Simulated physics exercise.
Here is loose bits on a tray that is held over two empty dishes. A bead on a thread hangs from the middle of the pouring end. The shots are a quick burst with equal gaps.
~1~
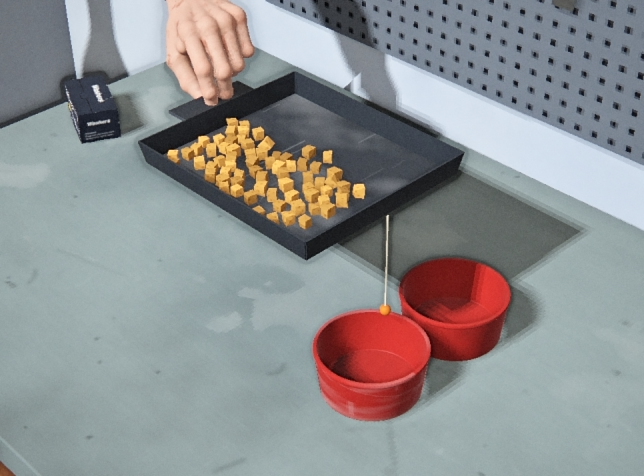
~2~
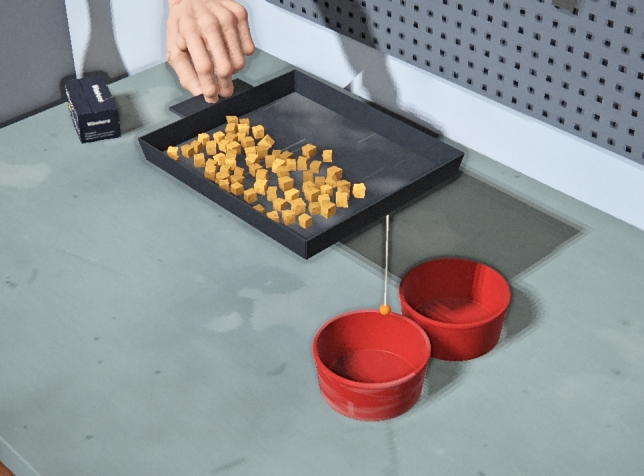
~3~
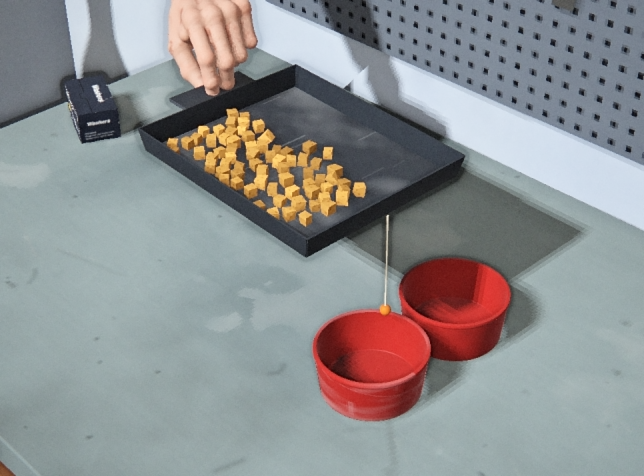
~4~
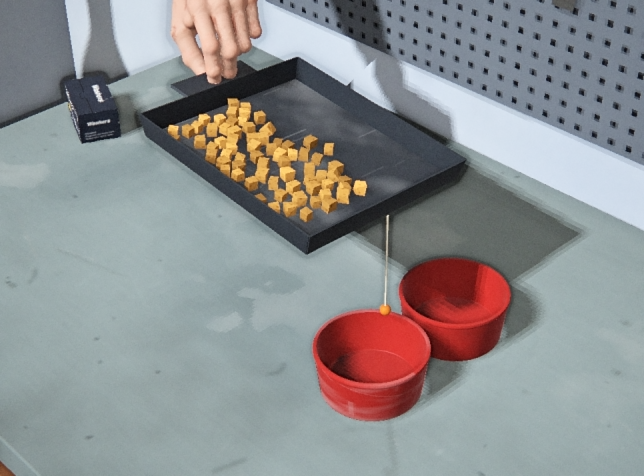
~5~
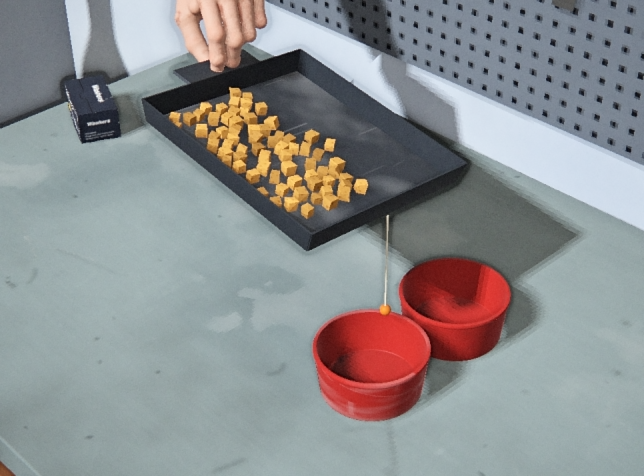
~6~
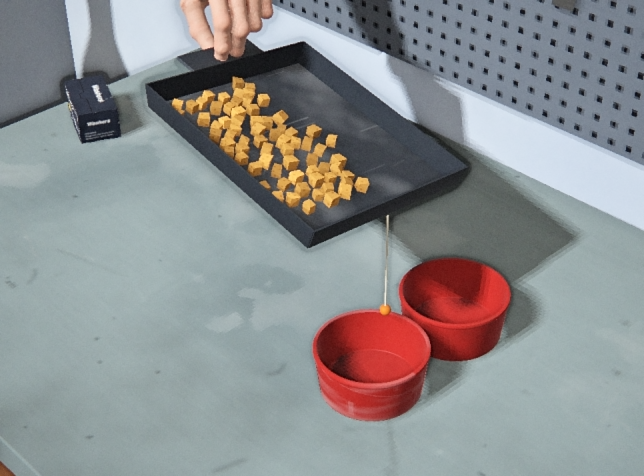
A grey-green worktop below a grey perforated panel is seen from above at an angle. A hand at the top is by the far end of a black tray of golden-orange croutons, with a small dark box to the left and, at lower right, two red dishes below an orange bead on a thread. The hand shifts slightly right as the tray gradually tilts, its right corner lowest, while the croutons stay bunched and the view stays still.
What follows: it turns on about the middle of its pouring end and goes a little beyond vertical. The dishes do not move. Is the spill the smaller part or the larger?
In the dishes lies over half of it.
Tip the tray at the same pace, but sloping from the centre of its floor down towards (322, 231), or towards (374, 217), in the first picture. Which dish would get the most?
In turn: The left dish; the dish on the left.
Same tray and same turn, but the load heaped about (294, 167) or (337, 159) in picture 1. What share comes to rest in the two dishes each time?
Near 90 % and 90 %.
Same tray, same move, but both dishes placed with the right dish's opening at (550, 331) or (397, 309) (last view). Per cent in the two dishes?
Near 0 % and 30 %.
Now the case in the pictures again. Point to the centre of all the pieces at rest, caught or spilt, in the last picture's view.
At about (457, 324).
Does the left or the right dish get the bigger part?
It is the dish on the right.
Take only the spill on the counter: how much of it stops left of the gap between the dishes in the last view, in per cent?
It comes to 0 per cent or so.
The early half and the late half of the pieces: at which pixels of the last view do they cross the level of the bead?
Around (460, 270) and then (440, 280).
Soon after the last picture, tray tipped steeply; most on the tray; a stray few outside both; a small part in the air.
A little later, tray tipped past a quarter turn; about two thirds on the tray; about a quarter in the right dish; a small part outside both.
Later still, tray tipped past a quarter turn; most in the right dish; about a quarter outside both.
At rest, tray tipped past a quarter turn; none in the left dish; most in the right dish; about a quarter outside both.
